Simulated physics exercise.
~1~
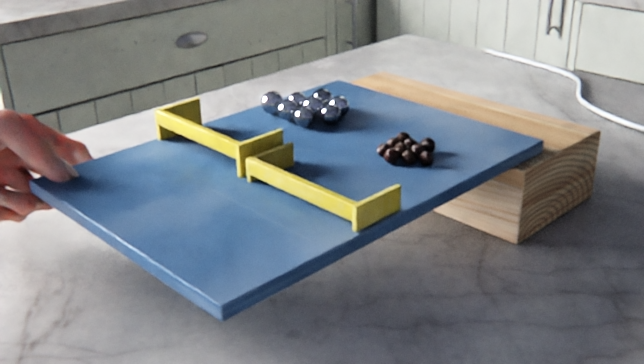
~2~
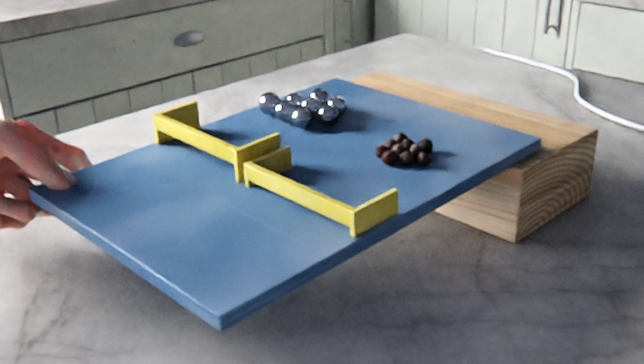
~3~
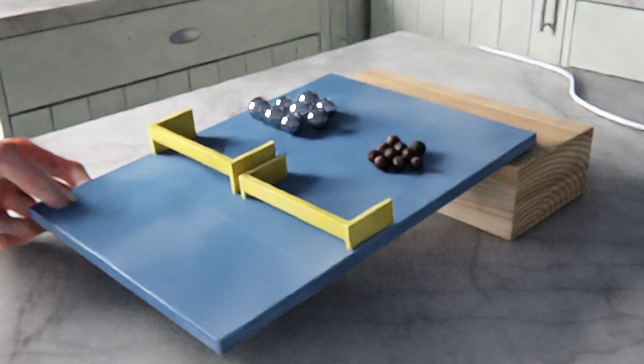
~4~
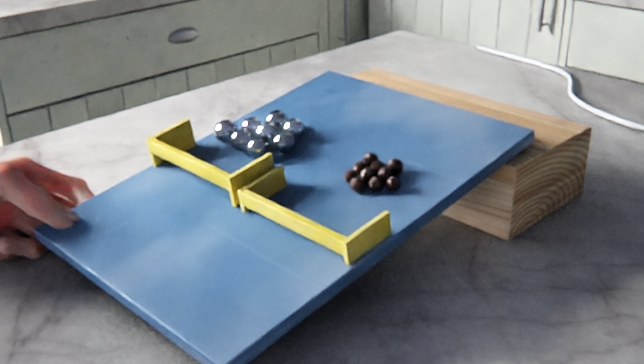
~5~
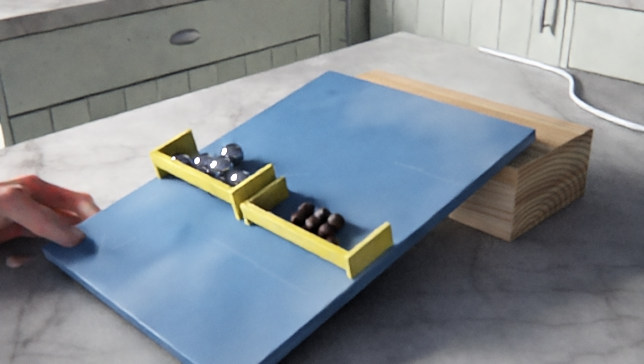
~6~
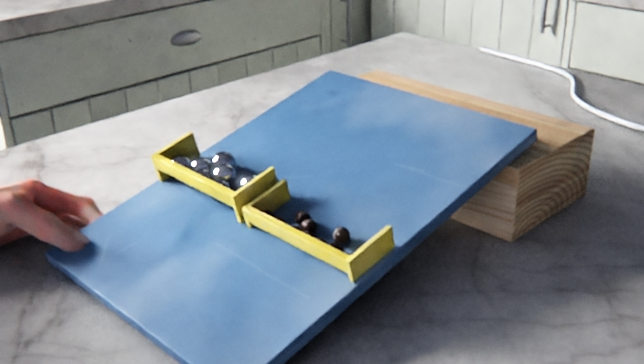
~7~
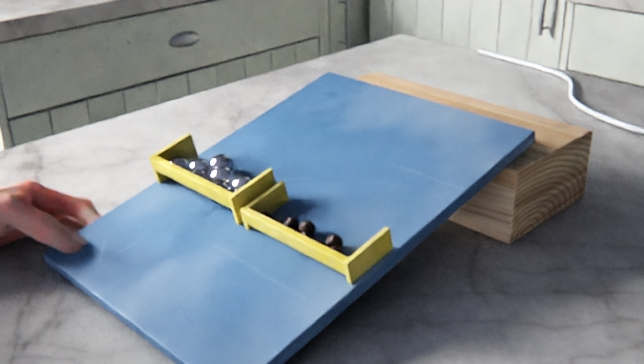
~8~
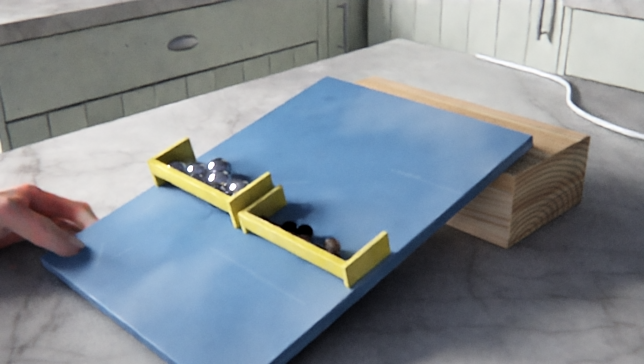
The video shows a hand lowering one end of a blue board propped on a wooden block, tilting it into a steeper ramp. Shiny dark balls and smaller brown balls slide down toward two yellow barriers, and each group ends up resting behind its own barrier.
